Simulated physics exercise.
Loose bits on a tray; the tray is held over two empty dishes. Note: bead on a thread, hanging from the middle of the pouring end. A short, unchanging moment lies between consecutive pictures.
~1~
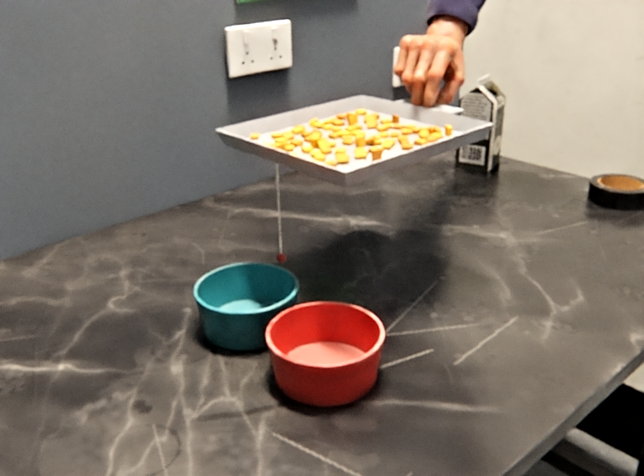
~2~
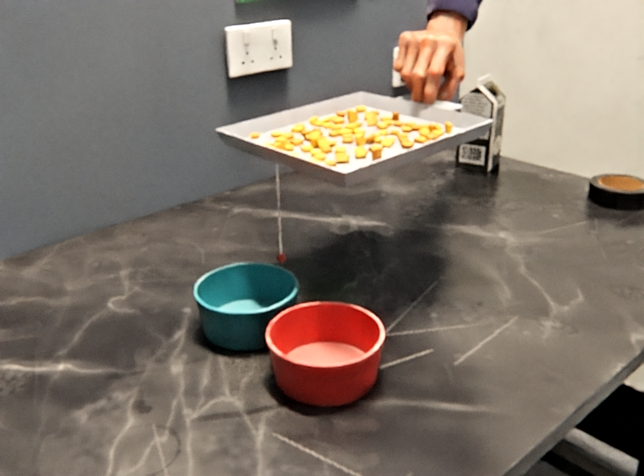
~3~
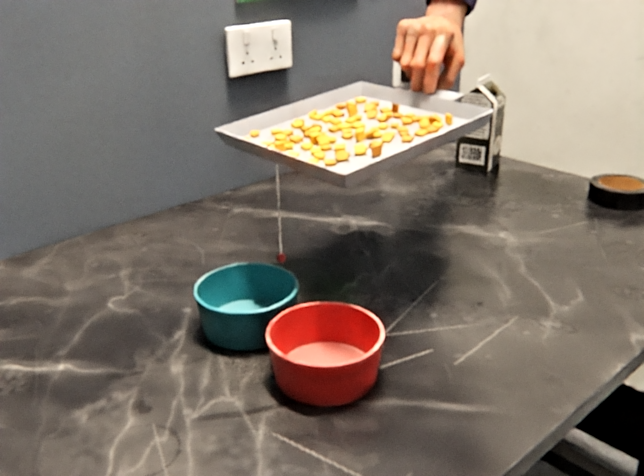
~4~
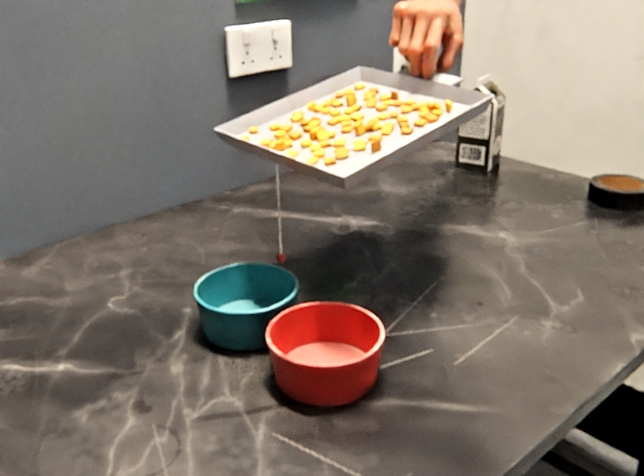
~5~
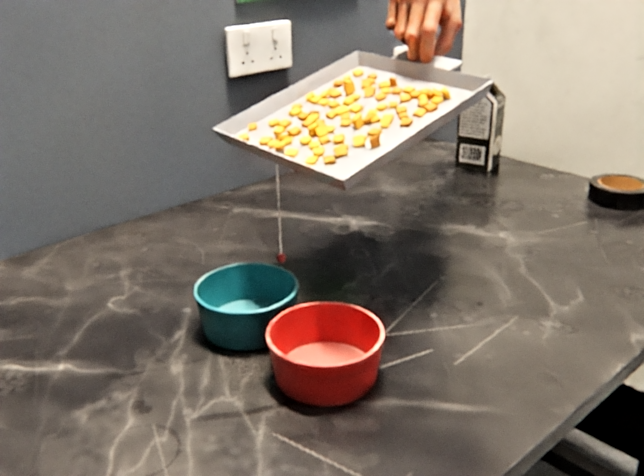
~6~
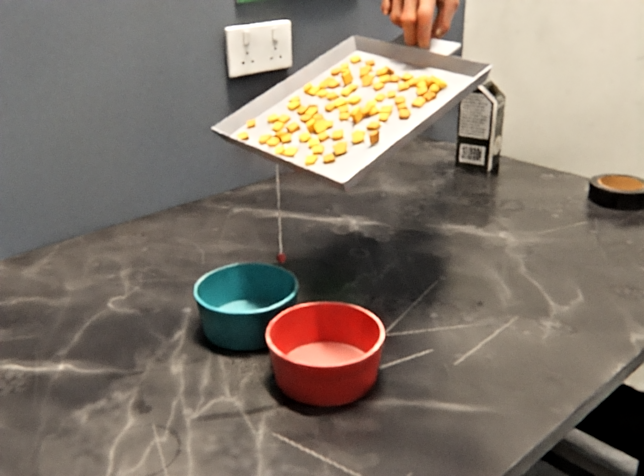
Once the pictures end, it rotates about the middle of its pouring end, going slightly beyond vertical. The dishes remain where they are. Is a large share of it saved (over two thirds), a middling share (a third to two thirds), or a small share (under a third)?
A large share is saved.
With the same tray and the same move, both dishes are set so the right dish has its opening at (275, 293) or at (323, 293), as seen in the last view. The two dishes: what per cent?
70 %, then 60 %.
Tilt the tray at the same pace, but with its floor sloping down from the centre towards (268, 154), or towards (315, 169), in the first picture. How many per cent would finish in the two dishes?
Around 30 per cent first, around 50 per cent next.
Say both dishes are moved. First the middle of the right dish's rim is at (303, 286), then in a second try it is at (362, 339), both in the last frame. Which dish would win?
Attempt 1: The one on the right side. Attempt 2: The one on the left side.
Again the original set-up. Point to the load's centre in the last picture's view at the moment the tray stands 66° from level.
(292, 151).
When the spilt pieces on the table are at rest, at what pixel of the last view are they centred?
Centre, final frame: Roughly (292, 335).
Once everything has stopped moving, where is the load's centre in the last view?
I'd say the middle ends up at about (266, 332).
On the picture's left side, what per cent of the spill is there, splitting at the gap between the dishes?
40 in a hundred, roughly.
Soon, tray tipped steeply; nearly all on the tray; a small part in the air.
A while on, tray tipped past a quarter turn; a stray few on the tray; about a quarter in the right dish; about a quarter in the left dish; a small part outside both; about a third in the air.
Towards the end, tray tipped past a quarter turn; about a third in the right dish; about half in the left dish; about a quarter outside both.
Finally, tray tipped past a quarter turn; about a third in the right dish; about half in the left dish; about a quarter outside both.
